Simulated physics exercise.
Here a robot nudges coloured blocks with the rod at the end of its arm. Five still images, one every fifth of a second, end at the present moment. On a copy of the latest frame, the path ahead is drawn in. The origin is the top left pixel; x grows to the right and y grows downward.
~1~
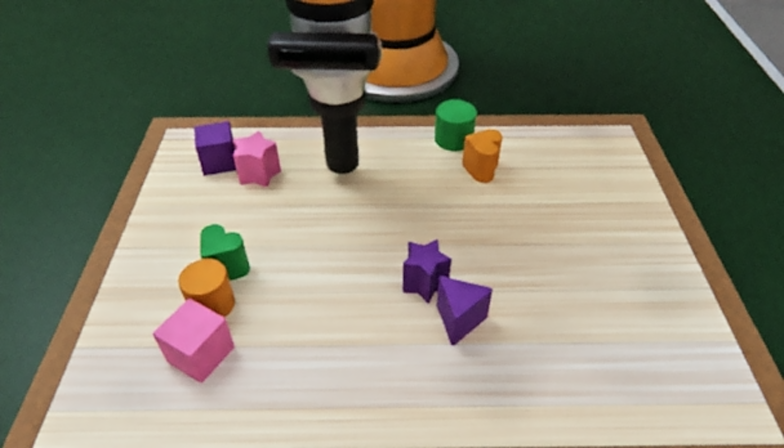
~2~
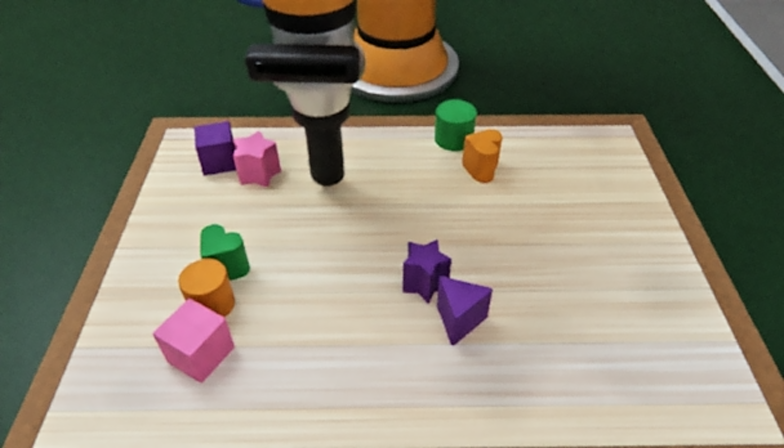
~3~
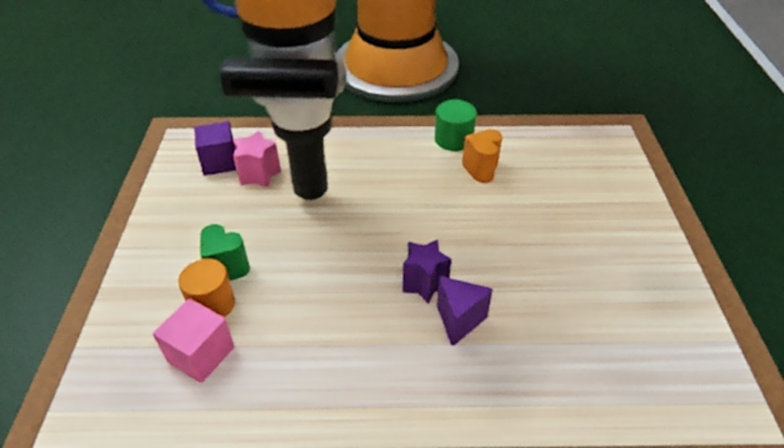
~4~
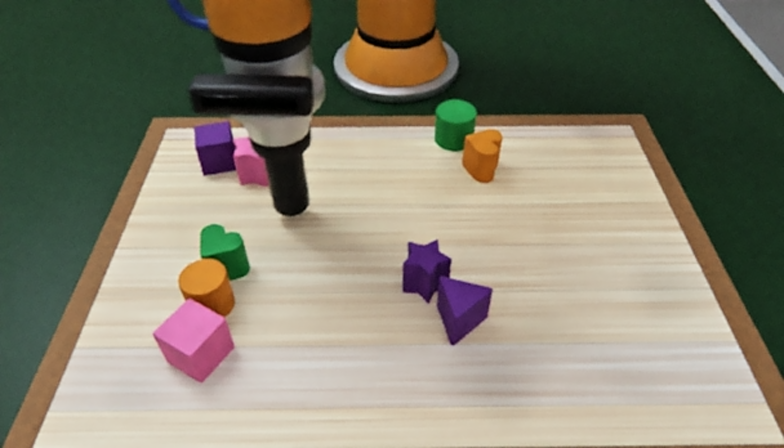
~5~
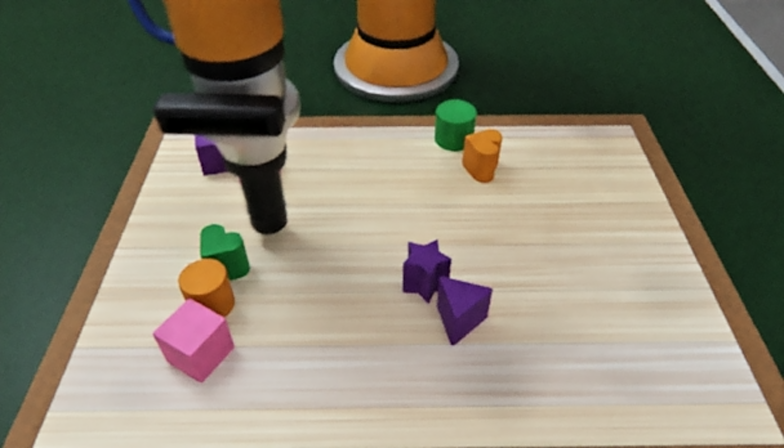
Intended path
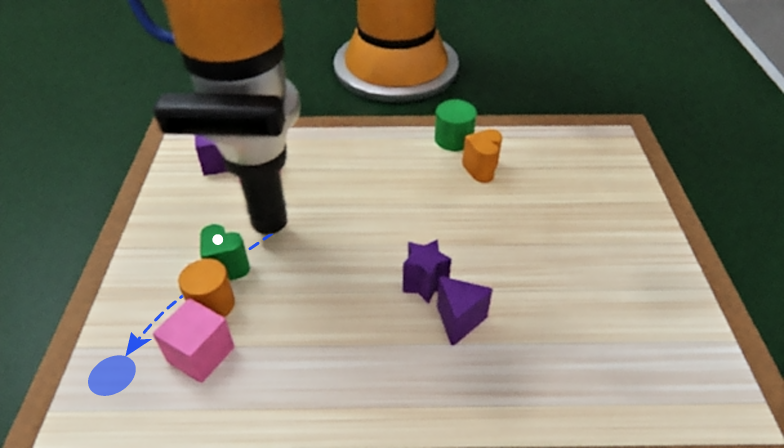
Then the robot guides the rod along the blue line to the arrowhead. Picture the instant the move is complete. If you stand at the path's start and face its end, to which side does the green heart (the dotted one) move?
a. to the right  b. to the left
a (to the right)
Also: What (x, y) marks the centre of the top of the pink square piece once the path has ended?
Just about (198, 354).
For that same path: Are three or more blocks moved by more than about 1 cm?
Yes, it checks out.
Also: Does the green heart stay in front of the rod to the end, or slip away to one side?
Beside or behind it.
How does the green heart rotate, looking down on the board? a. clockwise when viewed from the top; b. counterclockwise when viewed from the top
That would be a.
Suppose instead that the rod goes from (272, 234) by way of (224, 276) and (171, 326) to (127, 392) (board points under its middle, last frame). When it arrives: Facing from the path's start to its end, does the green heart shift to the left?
No, I don't think so.
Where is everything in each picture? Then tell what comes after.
The first frame shows tip of the rod (343, 164), middles of tops, pink square piece (189, 326), orange round block (202, 276), green heart (218, 240), pink star (253, 145).
The second frame shows rod (328, 176), nothing pushed.
The third frame shows rod (311, 189), nothing pushed.
The fourth frame shows rod (292, 205), nothing pushed.
The fifth frame shows rod (270, 222), pink square piece (189, 326), orange round block (202, 276), green heart (218, 240), pink star hidden.
The line goes from (272, 234) via (219, 270) and (161, 314), ending at (112, 375); the dot is on the green heart.
On the path given first. One third of the way, rod (214, 260); pink square piece (188, 341); orange round block (181, 294); green heart (176, 261), turned 15° clockwise.
Two thirds of the way, rod (155, 304); pink square piece (190, 348); orange round block (156, 321); green heart (106, 293), turned 50° clockwise.
At the end, rod (105, 365); pink square piece (198, 354), turned 15° anticlockwise; orange round block (137, 362); green heart (87, 303), turned 85° clockwise; pink star unmoved.
